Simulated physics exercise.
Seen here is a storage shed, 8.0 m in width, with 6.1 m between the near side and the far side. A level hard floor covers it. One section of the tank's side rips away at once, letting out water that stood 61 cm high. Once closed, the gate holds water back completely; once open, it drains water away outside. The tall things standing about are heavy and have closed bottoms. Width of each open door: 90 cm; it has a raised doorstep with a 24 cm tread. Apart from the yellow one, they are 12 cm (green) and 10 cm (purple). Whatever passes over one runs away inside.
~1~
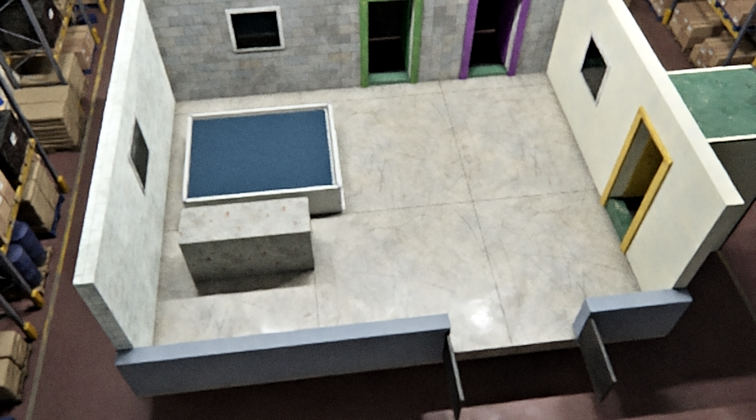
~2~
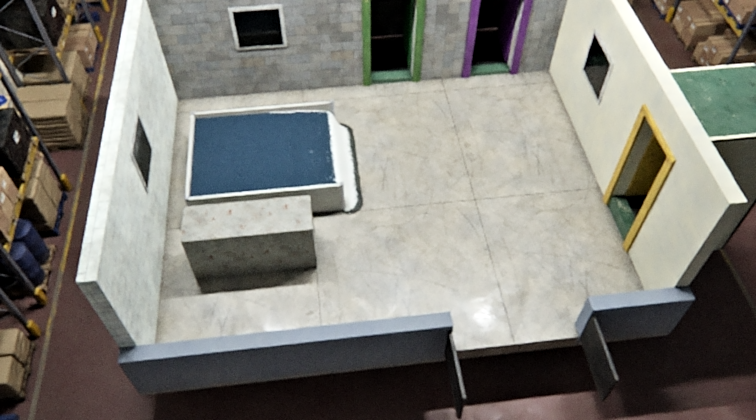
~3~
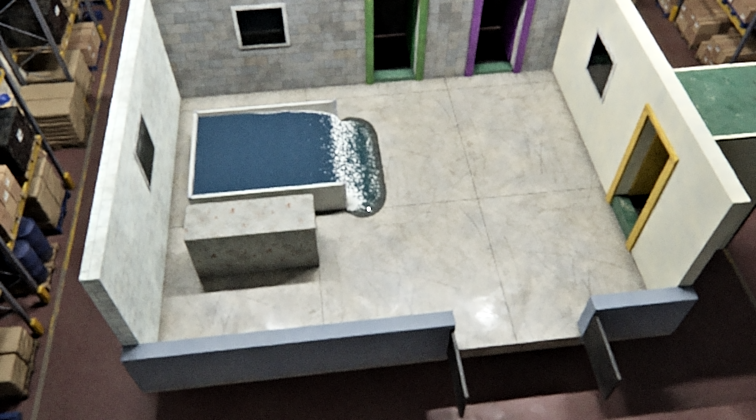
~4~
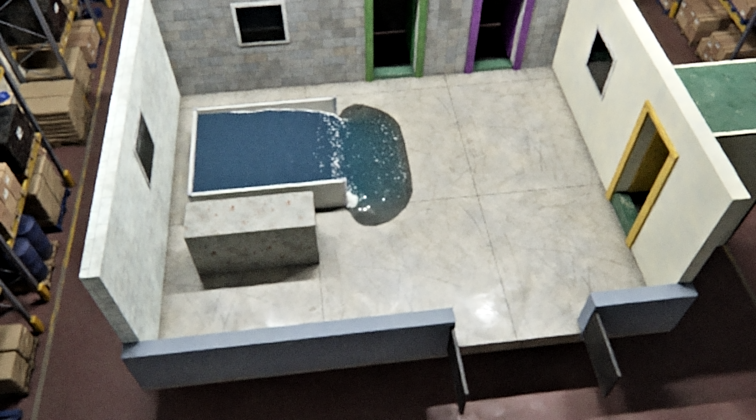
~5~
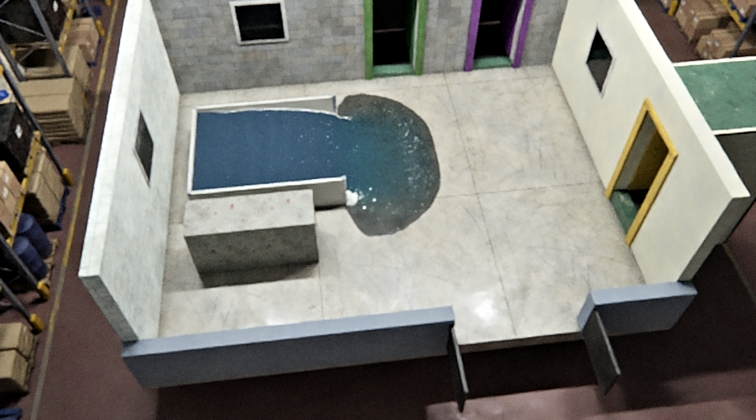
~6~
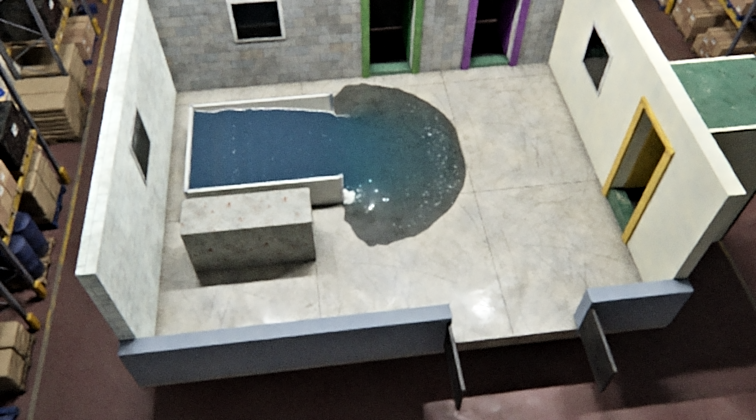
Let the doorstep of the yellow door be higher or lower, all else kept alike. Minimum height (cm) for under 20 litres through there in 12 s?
Roughly 15 cm.
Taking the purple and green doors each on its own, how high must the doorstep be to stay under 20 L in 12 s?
About 17 cm at purple and 7.0 cm at green.
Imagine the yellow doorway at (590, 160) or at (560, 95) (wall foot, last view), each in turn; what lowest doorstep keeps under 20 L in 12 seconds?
Minimums: Roughly 20 cm and 24 cm.
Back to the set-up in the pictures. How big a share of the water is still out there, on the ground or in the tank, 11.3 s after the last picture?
Water still present: Approx. 78 %.
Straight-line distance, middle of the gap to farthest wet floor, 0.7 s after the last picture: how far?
Distance from gap: Approx. 4.6 m.
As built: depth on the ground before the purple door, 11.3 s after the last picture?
Depth: Near 5.0 cm.
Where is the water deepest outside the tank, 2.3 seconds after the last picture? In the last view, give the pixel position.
About (548, 67).
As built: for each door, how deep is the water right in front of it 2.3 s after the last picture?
Reading in centimetres: Green = 9, purple = 13, yellow = 22.
Then, 0.7 s after the last picture water covers 40 % of the floor, deepest (28 cm) near (344, 182); it has not reached the yellow door.
Then, 2.3 s after the last picture water covers 60 % of the floor, deepest (38 cm) near (548, 67); 22 cm at the yellow door, 0 litres in over its 26 cm doorstep.
Then, 11.3 s after the last picture water covers 100 % of the floor, deepest (12 cm) near (189, 358); 5 cm at the yellow door, 0 litres in over its 26 cm doorstep.
At the yellow door as built, the water peaked near 22 cm, 2.3 s after the last picture.
Run again over the same 12 s with other heights there, 36 litres in over 13.5 cm, 4 litres over 18.5 cm. The limit of 20 litres is kept from about 15 cm up.
